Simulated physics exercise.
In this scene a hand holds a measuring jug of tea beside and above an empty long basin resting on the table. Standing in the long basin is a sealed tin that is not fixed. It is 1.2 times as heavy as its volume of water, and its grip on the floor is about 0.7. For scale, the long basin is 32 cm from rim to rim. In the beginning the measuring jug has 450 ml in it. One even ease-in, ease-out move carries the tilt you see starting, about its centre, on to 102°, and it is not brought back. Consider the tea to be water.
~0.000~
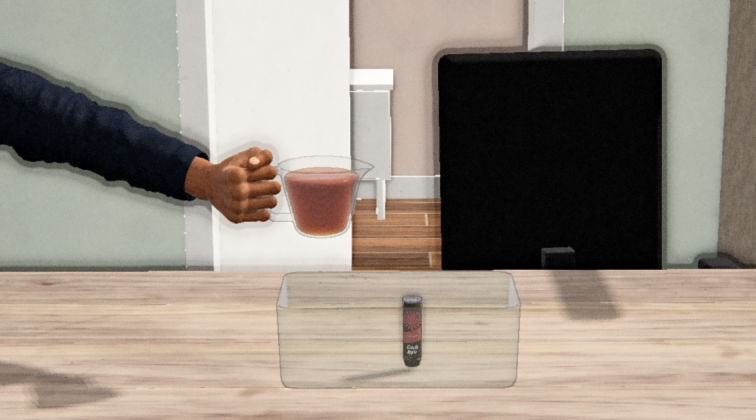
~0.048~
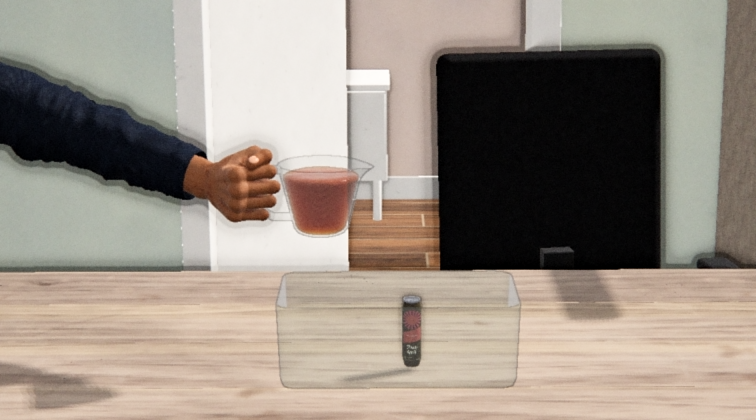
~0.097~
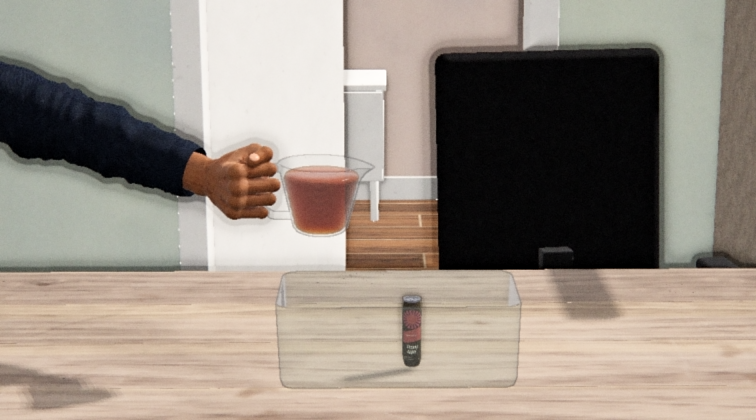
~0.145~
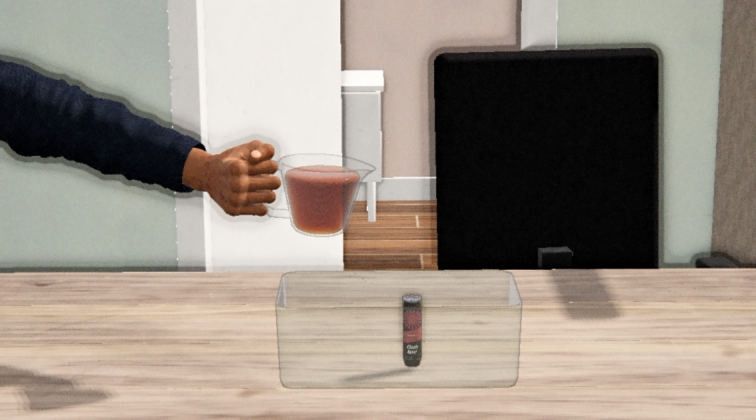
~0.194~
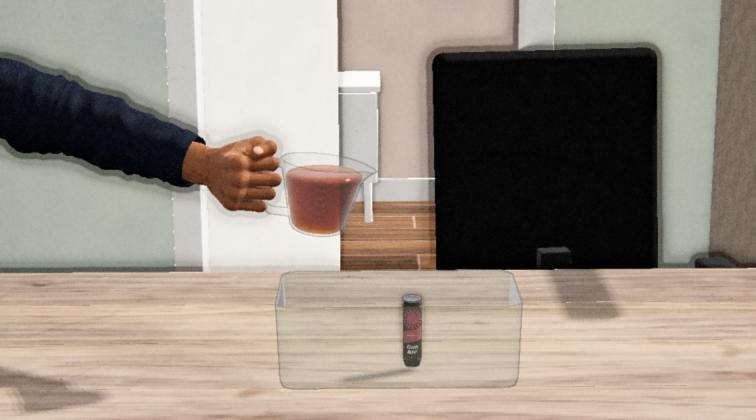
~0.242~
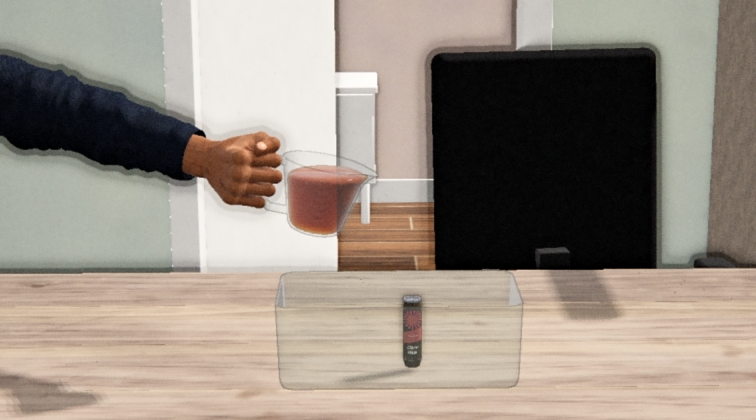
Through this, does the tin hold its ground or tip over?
It ends up tipped.
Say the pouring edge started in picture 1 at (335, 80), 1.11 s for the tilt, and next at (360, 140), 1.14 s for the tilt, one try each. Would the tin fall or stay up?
The tin overturns the first time and overturns the second time.
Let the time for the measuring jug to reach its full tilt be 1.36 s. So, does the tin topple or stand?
Tips over.
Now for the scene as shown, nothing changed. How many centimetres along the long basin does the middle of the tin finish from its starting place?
Shift of tin centre: Approx. 6.5 cm.
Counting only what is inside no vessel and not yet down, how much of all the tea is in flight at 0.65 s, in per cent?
Estimate: Some 24 % of the total.
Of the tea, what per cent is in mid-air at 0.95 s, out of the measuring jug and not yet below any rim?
Roughly 12 %.
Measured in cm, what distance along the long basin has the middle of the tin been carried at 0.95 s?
Some 0 cm.
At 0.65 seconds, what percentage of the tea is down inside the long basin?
Near 14 in a hundred.
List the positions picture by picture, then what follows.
It leans 0°; its right rim is at (375, 166); the tea meets the walls at (284, 175) and (361, 174); the long basin's rim runs from (281, 291) to (516, 290); the tin's top is at (412, 302), in the first picture.
It leans 0°; its right rim is at (374, 166); the tea meets the walls at (283, 174) and (361, 174), in the second picture.
It leans 2°; its right rim is at (375, 166); the tea meets the walls at (283, 172) and (361, 174), in the third picture.
It leans 4°; its right rim is at (377, 168); the tea meets the walls at (284, 172) and (362, 174), in the fourth picture.
It leans 8°; its right rim is at (378, 170); the tea meets the walls at (285, 172) and (364, 173), in the fifth picture.
It leans 12°; its right rim is at (380, 174); the tea meets the walls at (287, 173) and (368, 175), in the sixth picture.
Then, 0.65 s in, the tilt is 65° and 63 per cent is still to pour; the tin stands where it began.
Then, 0.95 s in, the tilt is 97° and 9 per cent is still to pour; the tin stands where it began.
Then, 1.27 s in, the tilt is 102° and 0 per cent is still to pour; the tin lies on its side.
Then, 1.61 s in, the tilt is 102° and 0 per cent is still to pour; the tin lies on its side.
Finally, the tin lies on its side.
